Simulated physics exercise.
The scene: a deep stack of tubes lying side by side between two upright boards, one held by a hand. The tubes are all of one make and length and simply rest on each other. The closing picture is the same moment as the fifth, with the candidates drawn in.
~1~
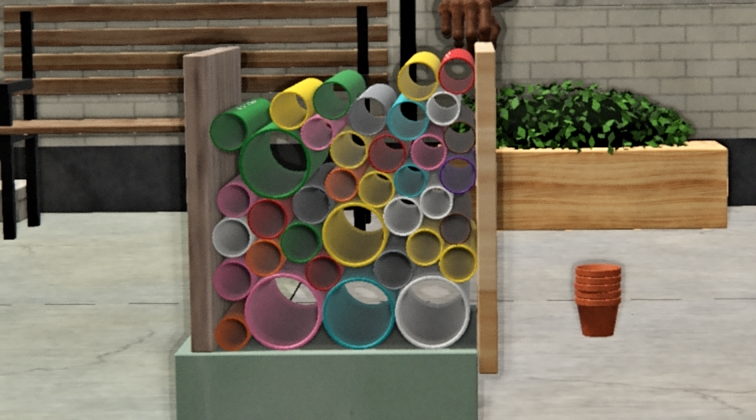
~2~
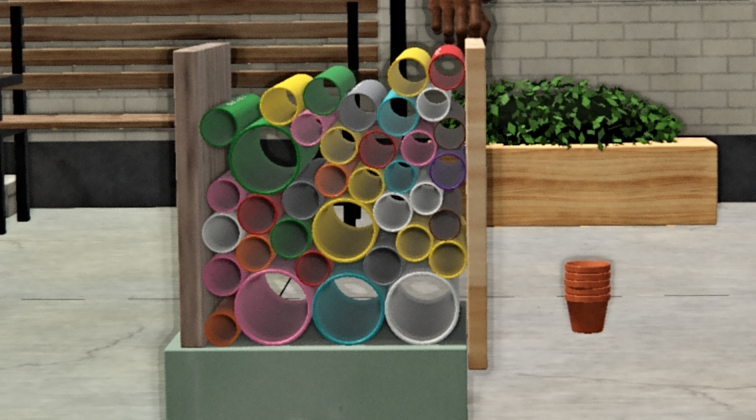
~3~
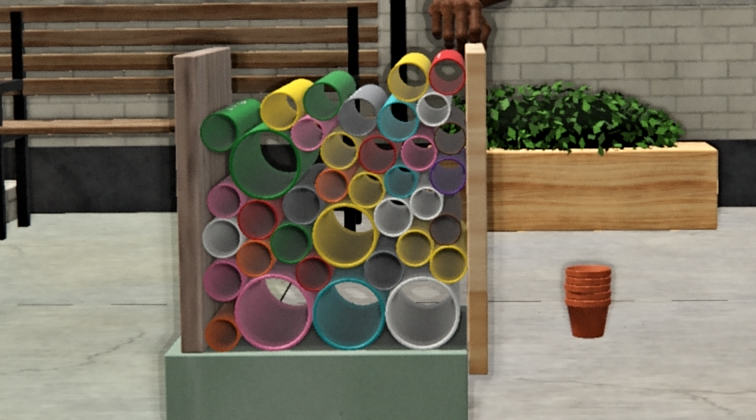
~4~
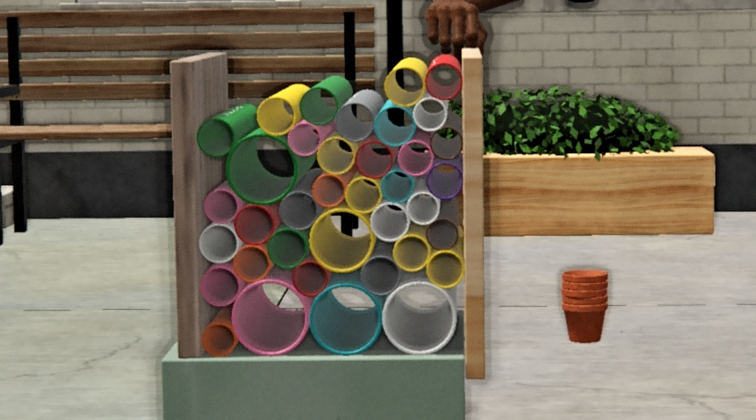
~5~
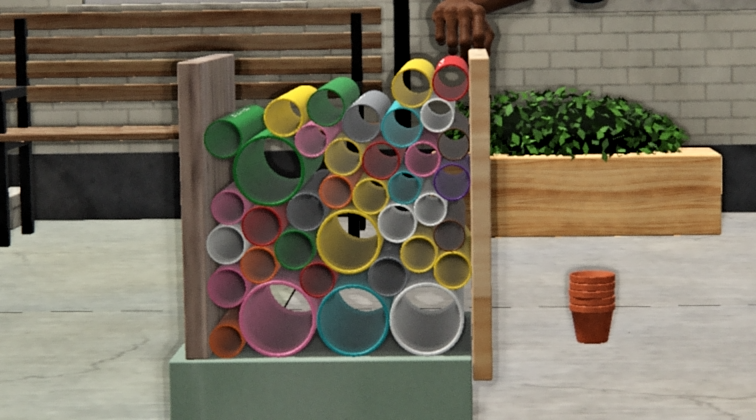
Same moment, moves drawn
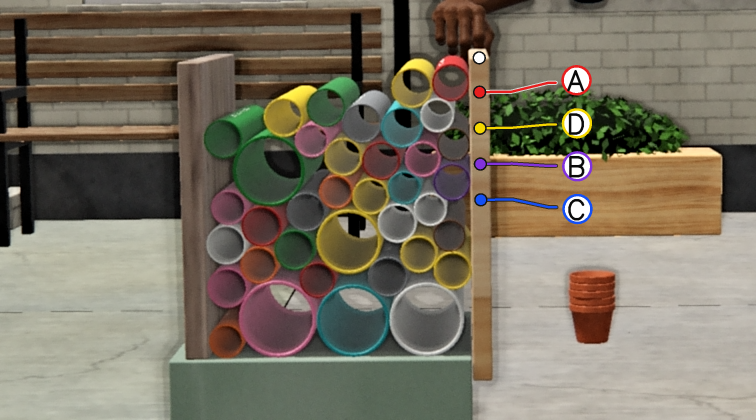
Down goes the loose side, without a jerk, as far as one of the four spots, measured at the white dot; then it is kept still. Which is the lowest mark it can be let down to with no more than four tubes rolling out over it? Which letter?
The answer is mark C.
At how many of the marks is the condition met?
Four of them.
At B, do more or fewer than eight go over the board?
At B, fewer than eight.
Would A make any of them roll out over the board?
No, at A.
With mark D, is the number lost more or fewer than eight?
Fewer than eight.
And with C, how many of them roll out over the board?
At C the number is four.
On the marked copy, A at (479, 92); B at (480, 164); C at (481, 200); D at (480, 128); the white dot at (479, 58).
With C. Early on, top of the board (470, 124).
Further on, top of the board (471, 198).
At the end, top of the board (471, 199), four out over the board.
As for the rest, A none out over the board; B one out over the board; D none out over the board.
